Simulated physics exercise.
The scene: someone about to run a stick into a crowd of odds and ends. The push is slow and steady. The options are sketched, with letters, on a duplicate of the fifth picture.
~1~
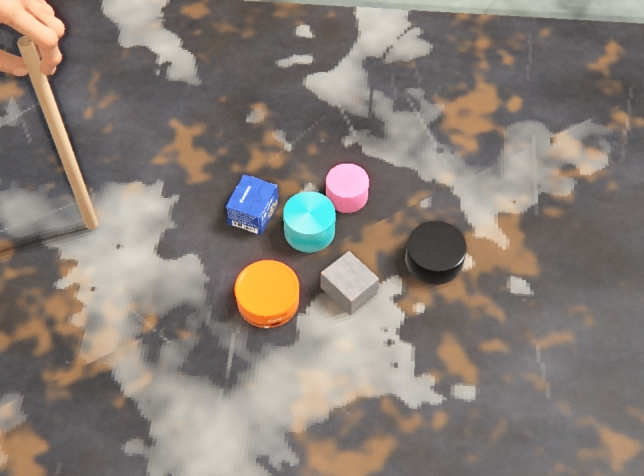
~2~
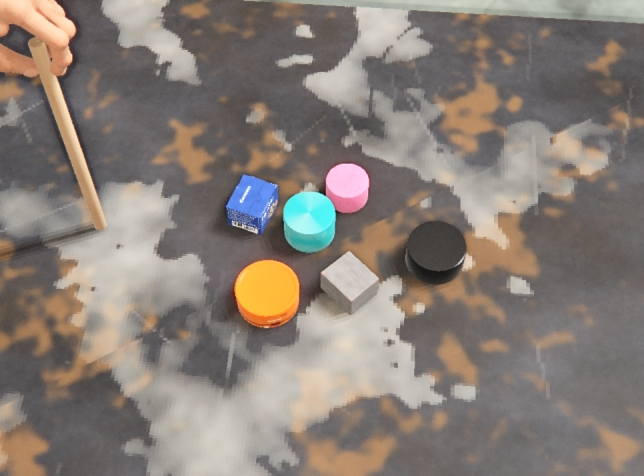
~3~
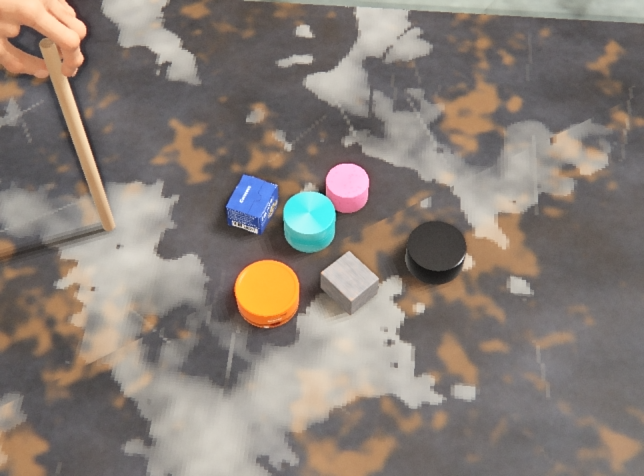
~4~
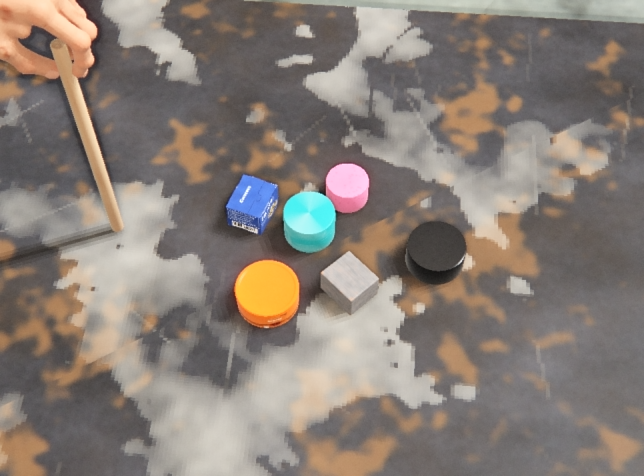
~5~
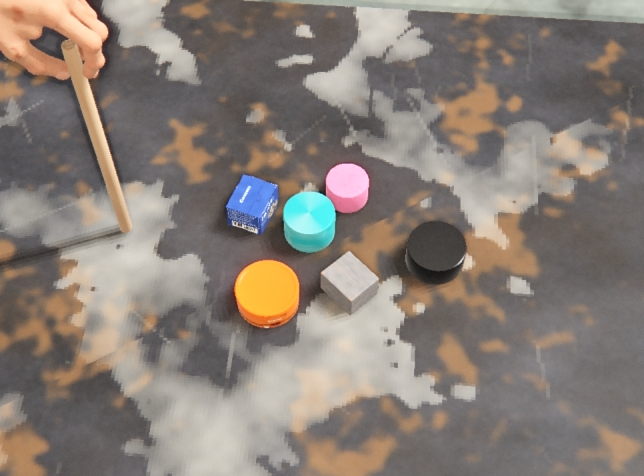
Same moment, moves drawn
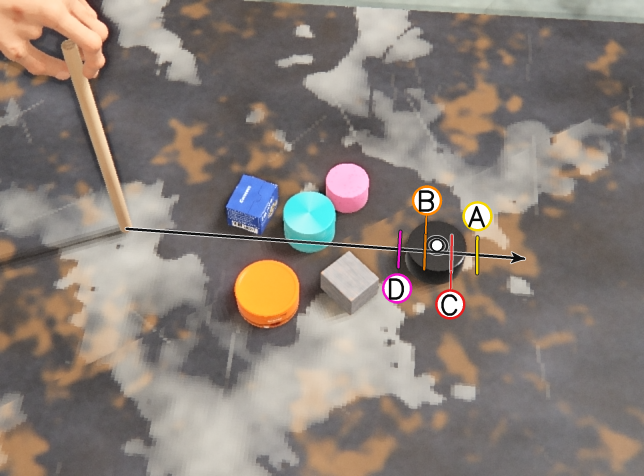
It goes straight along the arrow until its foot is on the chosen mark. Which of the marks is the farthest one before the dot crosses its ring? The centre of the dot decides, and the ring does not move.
No farther than D.
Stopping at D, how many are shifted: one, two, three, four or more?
In all, two.
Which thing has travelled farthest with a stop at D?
The turquoise tin has gone farthest.
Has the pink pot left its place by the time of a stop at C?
Yes.
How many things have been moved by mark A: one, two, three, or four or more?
It has moved three.
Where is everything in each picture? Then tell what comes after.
Turquoise tin (309, 222); blue packet (253, 204); black pot (436, 253), in the first picture.
Black pot (436, 253); pink pot (347, 188), in the second picture.
Grey block (350, 284); orange tub (268, 295), in the third picture.
Turquoise tin (309, 222); blue packet (253, 204), in the fourth picture.
Black pot (436, 253); pink pot (347, 188); grey block (350, 284), in the fifth picture.
On the marked copy, A at (477, 255); B at (425, 251); C at (452, 254); D at (399, 249); the arrow from (127, 229) to (524, 259); the white dot at (437, 246).
Following D. Soon after the start, foot of the stick (223, 237).
Later, foot of the stick (321, 245); turquoise tin (340, 214); pink pot (353, 179).
In the end, foot of the stick (399, 250); turquoise tin (348, 210); pink pot (353, 174); the dot is still in its ring.
As for the rest, A shifts the dotted thing to (500, 276); B shifts the dotted thing to (460, 259); C shifts the dotted thing to (482, 267).
